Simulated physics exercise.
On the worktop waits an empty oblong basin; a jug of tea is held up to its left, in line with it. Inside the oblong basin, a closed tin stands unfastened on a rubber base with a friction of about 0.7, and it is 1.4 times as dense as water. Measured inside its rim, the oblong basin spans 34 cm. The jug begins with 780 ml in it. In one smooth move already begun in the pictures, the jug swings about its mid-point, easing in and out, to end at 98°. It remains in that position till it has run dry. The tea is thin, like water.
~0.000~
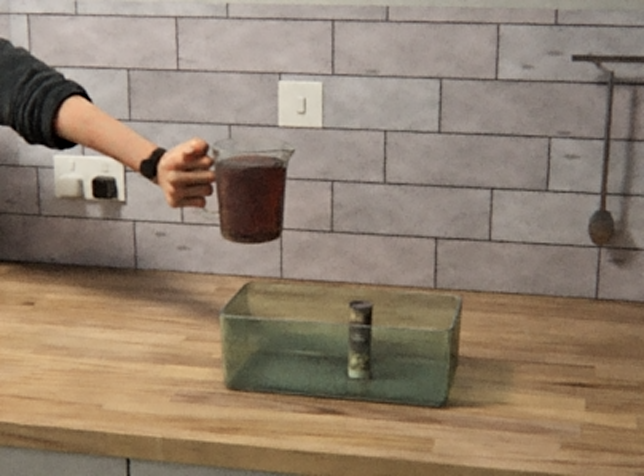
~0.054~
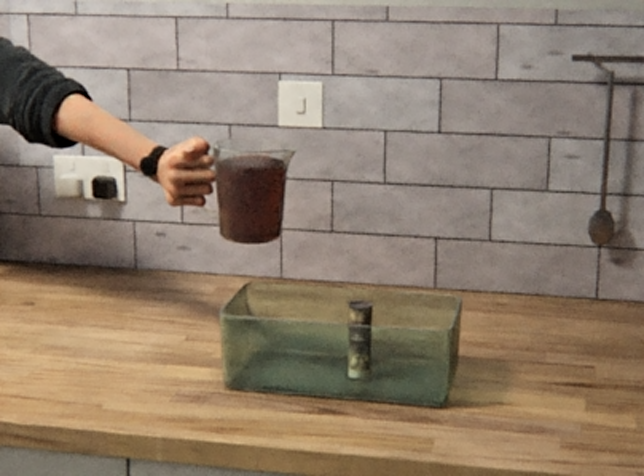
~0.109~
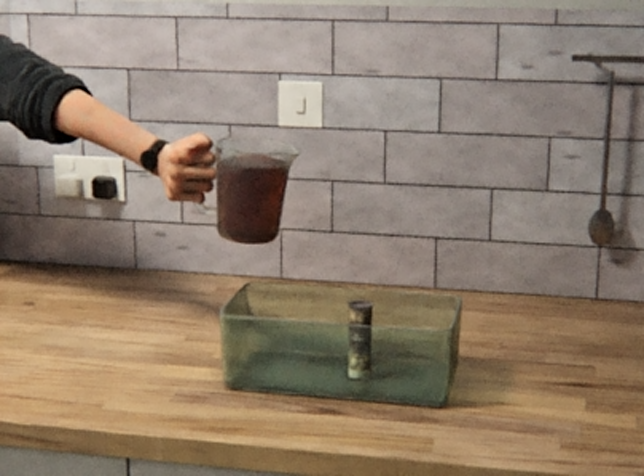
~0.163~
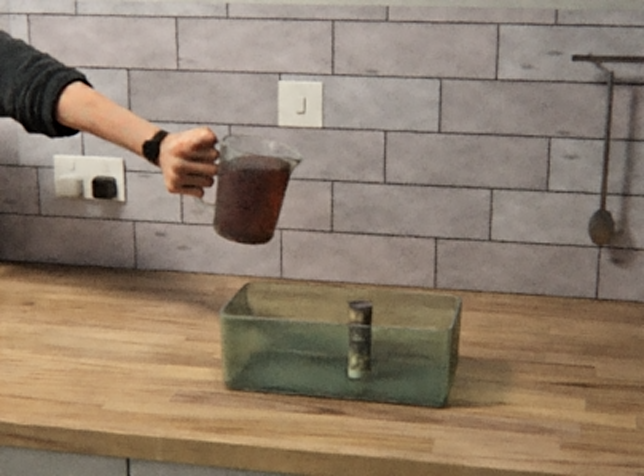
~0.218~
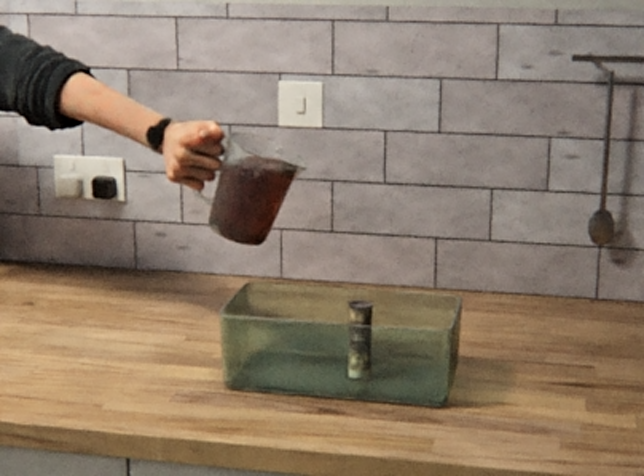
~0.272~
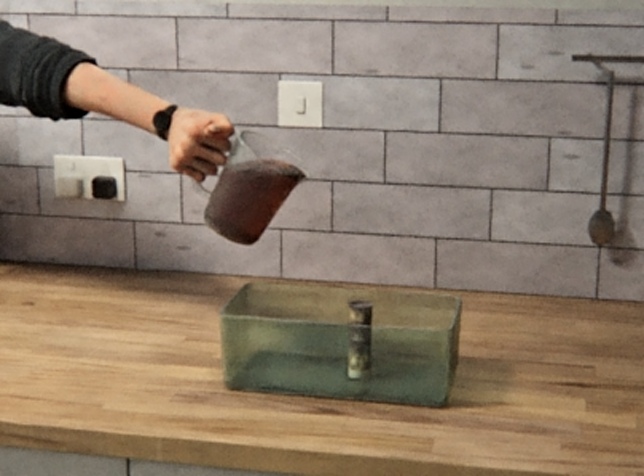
A hand holds a jug of dark tea above a glass basin and tilts it rightward.
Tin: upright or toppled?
Toppled.
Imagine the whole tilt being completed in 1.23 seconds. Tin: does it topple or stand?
Then the tin tumbles.
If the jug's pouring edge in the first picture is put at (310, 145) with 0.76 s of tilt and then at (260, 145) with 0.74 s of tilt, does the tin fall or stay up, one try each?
Trial 1 - tin stays standing; trial 2 - tin stays standing.
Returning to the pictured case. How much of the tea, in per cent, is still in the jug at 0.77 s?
Around 26 percent of it.
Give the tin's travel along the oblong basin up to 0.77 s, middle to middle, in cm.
It has moved some 0 cm.
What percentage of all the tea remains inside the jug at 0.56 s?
Close to 70 percent of the liquid remains at that time.
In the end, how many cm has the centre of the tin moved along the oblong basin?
Some 8.0 cm.
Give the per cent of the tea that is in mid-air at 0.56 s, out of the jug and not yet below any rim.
24 %.
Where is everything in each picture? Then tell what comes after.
It leans 0°; its right rim is at (295, 148); the tea meets the walls at (219, 160) and (286, 163); the oblong basin's rim runs from (233, 299) to (457, 314); the tin's top is at (361, 308), in the first picture.
It leans 1°; its right rim is at (296, 149); the tea meets the walls at (219, 159) and (286, 164), in the second picture.
It leans 5°; its right rim is at (299, 153); the tea meets the walls at (221, 159) and (288, 165), in the third picture.
It leans 11°; its right rim is at (303, 158); the tea meets the walls at (224, 160) and (292, 166), in the fourth picture.
It leans 20°; its right rim is at (308, 167); the tea meets the walls at (226, 163) and (298, 168), in the fifth picture.
It leans 29°; its right rim is at (311, 177); the tea meets the walls at (224, 175) and (307, 173), in the sixth picture.
By 0.56 s the tilt is 85° and 70 per cent is still to pour; the tin stands where it began.
By 0.77 s the tilt is 98° and 27 per cent is still to pour; the tin stands where it began.
By 1.00 s the tilt is 98° and 6 per cent is still to pour; the tin lies on its side.
By 1.24 s the tilt is 98° and 1 per cent is still to pour; the tin lies on its side.
At rest the tin lies on its side.
